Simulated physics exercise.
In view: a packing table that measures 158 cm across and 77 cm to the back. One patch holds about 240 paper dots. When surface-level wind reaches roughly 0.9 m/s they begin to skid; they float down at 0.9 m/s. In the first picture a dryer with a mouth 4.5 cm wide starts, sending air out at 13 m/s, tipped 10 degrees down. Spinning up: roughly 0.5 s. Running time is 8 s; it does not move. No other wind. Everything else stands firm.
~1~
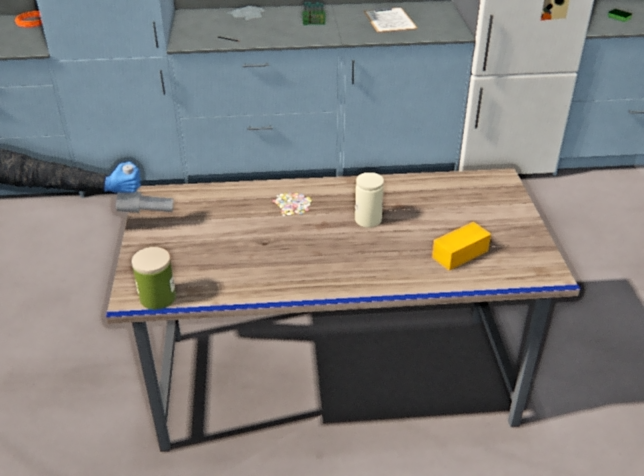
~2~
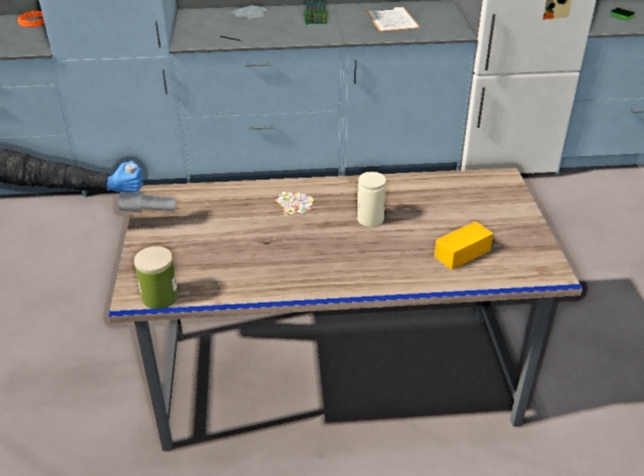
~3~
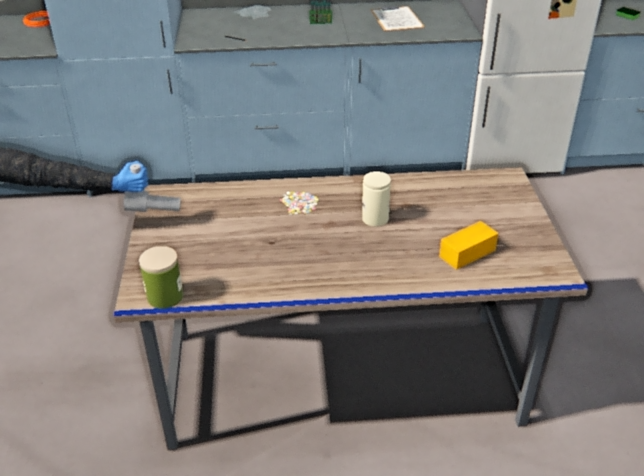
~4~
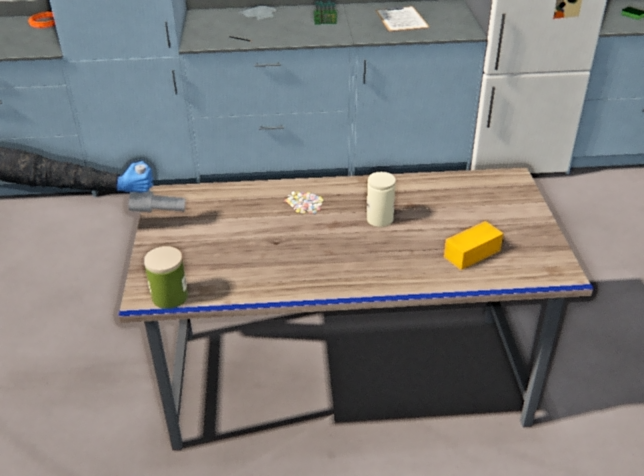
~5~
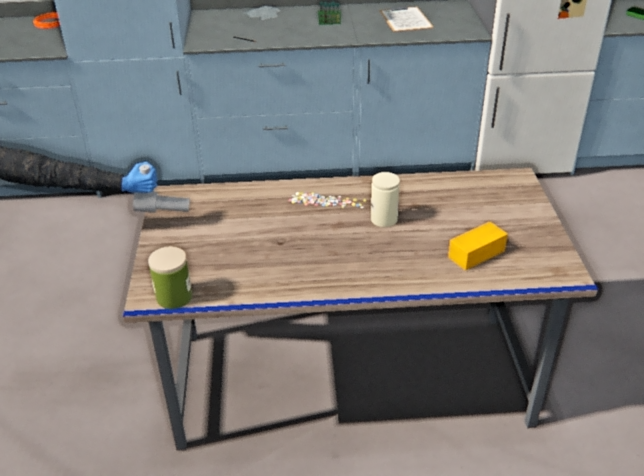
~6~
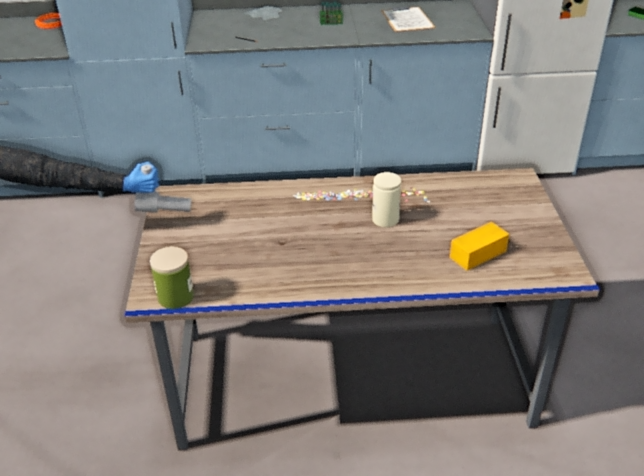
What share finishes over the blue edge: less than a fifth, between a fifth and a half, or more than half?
Over the blue edge: Below a fifth.
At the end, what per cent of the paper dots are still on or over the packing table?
Near 0 %.
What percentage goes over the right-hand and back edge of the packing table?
Estimate: Right-hand ~ 20 %; back ~ 80 %.
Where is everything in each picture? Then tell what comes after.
In the first frame, the middle of the paper dots is near (294, 203), none has stirred yet and the mouth of the dryer is at (173, 205).
In the second frame, the middle of the paper dots is near (296, 202), none has stirred yet and the blue edge is centred on (350, 302).
In the third frame, the middle of the paper dots is near (301, 202), none has stirred yet, the top of a jar is at (377, 179) and the top of a block is at (470, 236).
In the fourth frame, the middle of the paper dots is near (305, 202) and about 1 % have left their places.
In the fifth frame, the middle of the paper dots is near (318, 200), the farthest in sight from the dryer is at (365, 200) and about 50 % have left their places.
In the sixth frame, the middle of the paper dots is near (339, 195), the farthest in sight from the dryer is at (429, 202) and about 80 % have left their places.
Then, 1.2 s after the last picture, 0 % are over the blue edge; 100 % have settled or left.
Then, 2.1 s after the last picture, 0 % are over the blue edge; 100 % have settled or left.
Then, 4.0 s after the last picture, 0 % are over the blue edge; 100 % have settled or left.
Then, 7.6 s after the last picture, at the end, 0 % are over the blue edge.
